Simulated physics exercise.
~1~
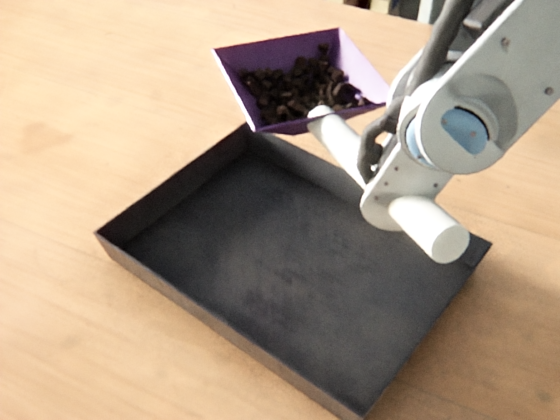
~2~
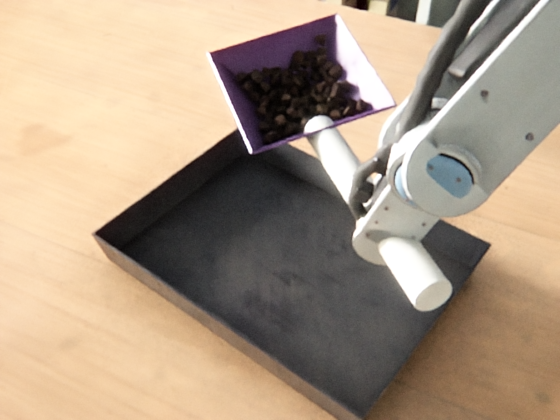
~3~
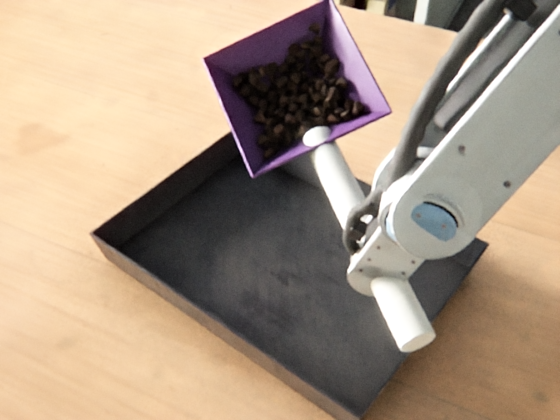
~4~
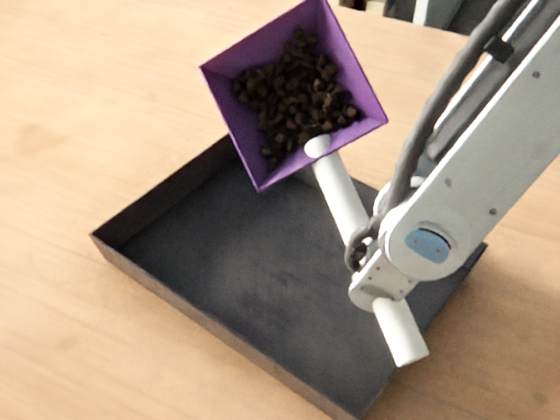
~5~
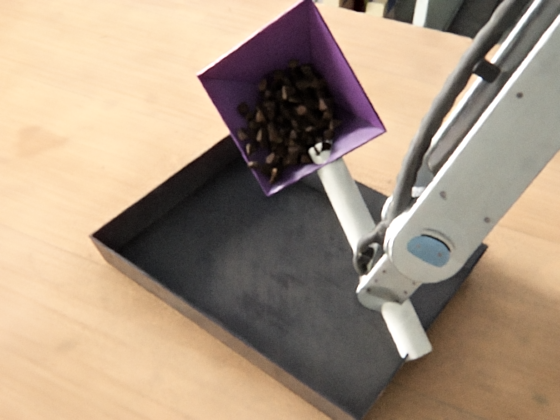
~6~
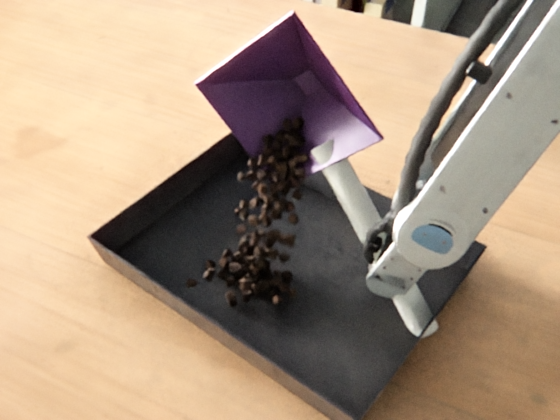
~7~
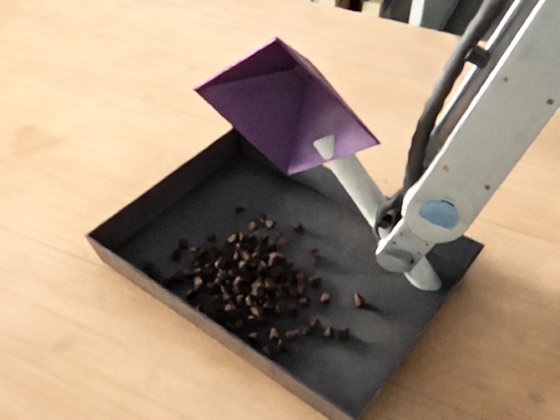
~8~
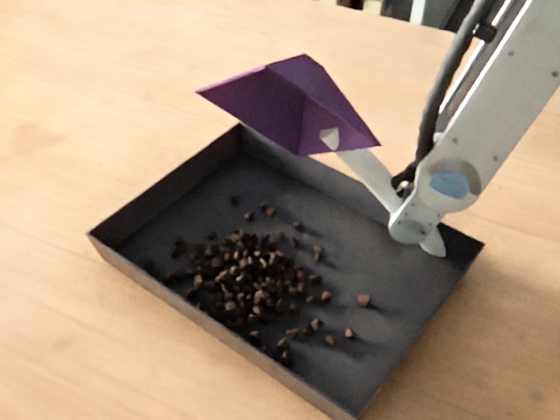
At first, a purple scoop full of dark crumbs is held by a pale robotic arm above a black, shallow tray on a wooden table. The arm steadily tilts the scoop, and for a while the crumbs stay heaped inside. As the tilt grows steeper, they slide toward the lower edge and gather there. Then they pour out in a thick stream and drop into the tray. The scoop empties and keeps turning over, while the crumbs spread into a loose pile. In the end, the scoop is tipped past upright and empty, with the crumbs lying scattered across the tray.
